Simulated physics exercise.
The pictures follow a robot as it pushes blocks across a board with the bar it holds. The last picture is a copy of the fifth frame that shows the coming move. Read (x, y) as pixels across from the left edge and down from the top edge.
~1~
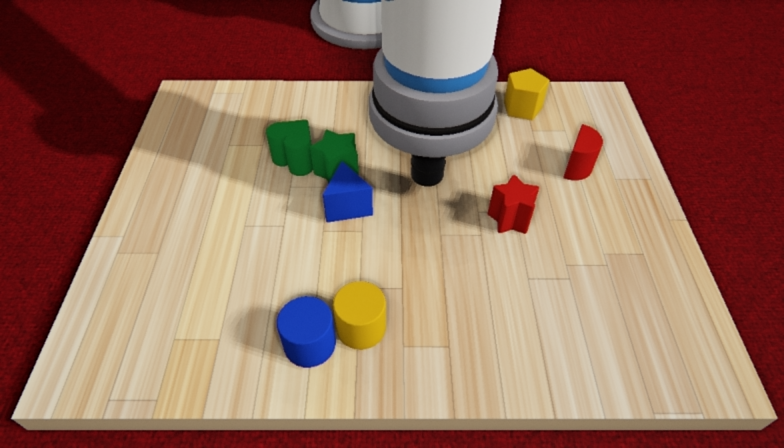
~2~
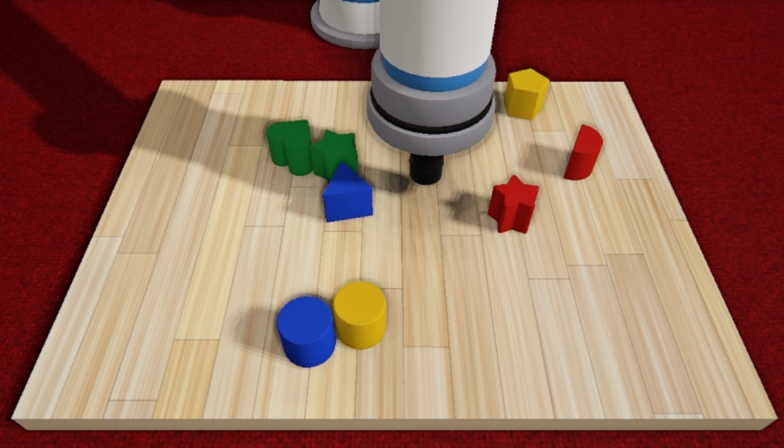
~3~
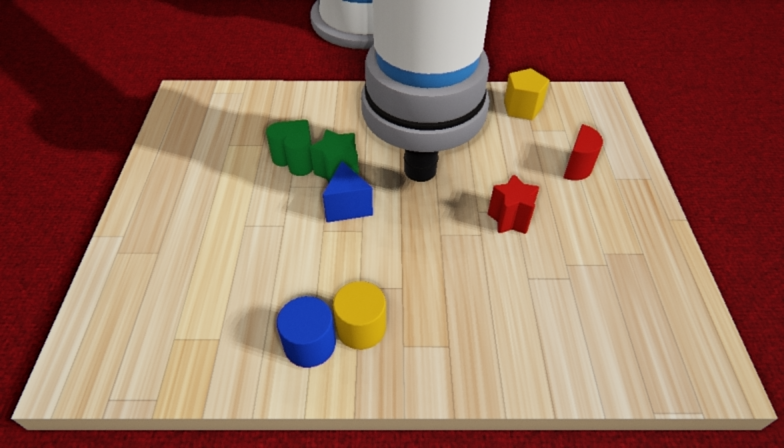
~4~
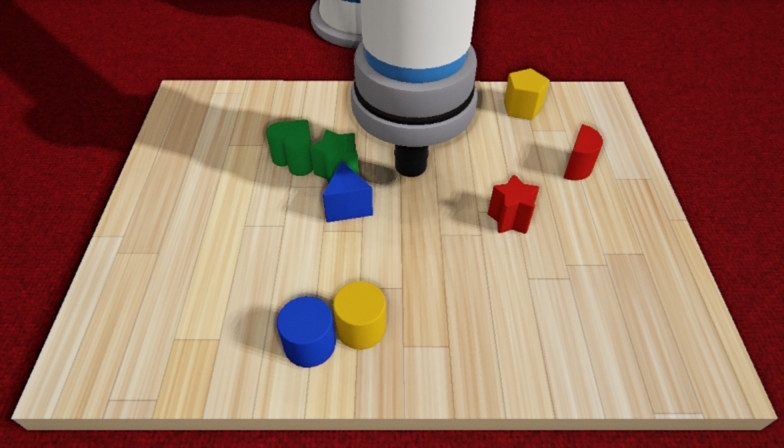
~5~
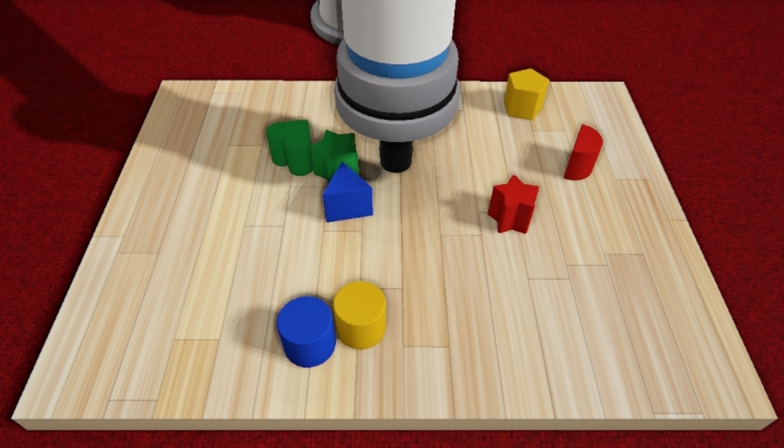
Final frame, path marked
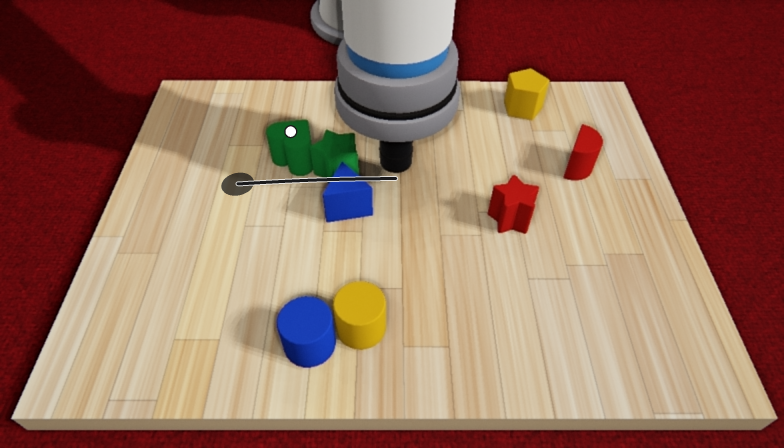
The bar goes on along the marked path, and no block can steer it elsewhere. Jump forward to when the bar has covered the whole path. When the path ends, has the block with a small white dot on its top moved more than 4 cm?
I expect so.
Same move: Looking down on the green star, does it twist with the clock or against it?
Viewed from the top, it goes clockwise.
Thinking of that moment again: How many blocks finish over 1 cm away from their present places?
It should be two.
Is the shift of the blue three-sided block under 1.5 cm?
Answer: Yes.
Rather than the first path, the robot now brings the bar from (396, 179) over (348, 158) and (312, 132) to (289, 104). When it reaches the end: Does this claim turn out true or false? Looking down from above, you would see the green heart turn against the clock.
That claim is false.
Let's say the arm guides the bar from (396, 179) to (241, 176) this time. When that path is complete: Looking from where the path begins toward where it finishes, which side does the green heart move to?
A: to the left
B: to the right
Letter B.
The line goes from (396, 179) directly to (238, 184); the dot is on the green heart.
What follows on the original path. One third of the way, bar at (342, 164); green heart at (275, 129), turned 35° clockwise; green star at (303, 144).
Two thirds of the way, bar at (288, 166); green heart at (249, 119), turned 70° clockwise; green star at (254, 143), turned 40° clockwise.
At the end, bar at (233, 169); green heart at (238, 113), turned 100° clockwise; green star at (210, 134), turned 80° clockwise; blue three-sided block unmoved.
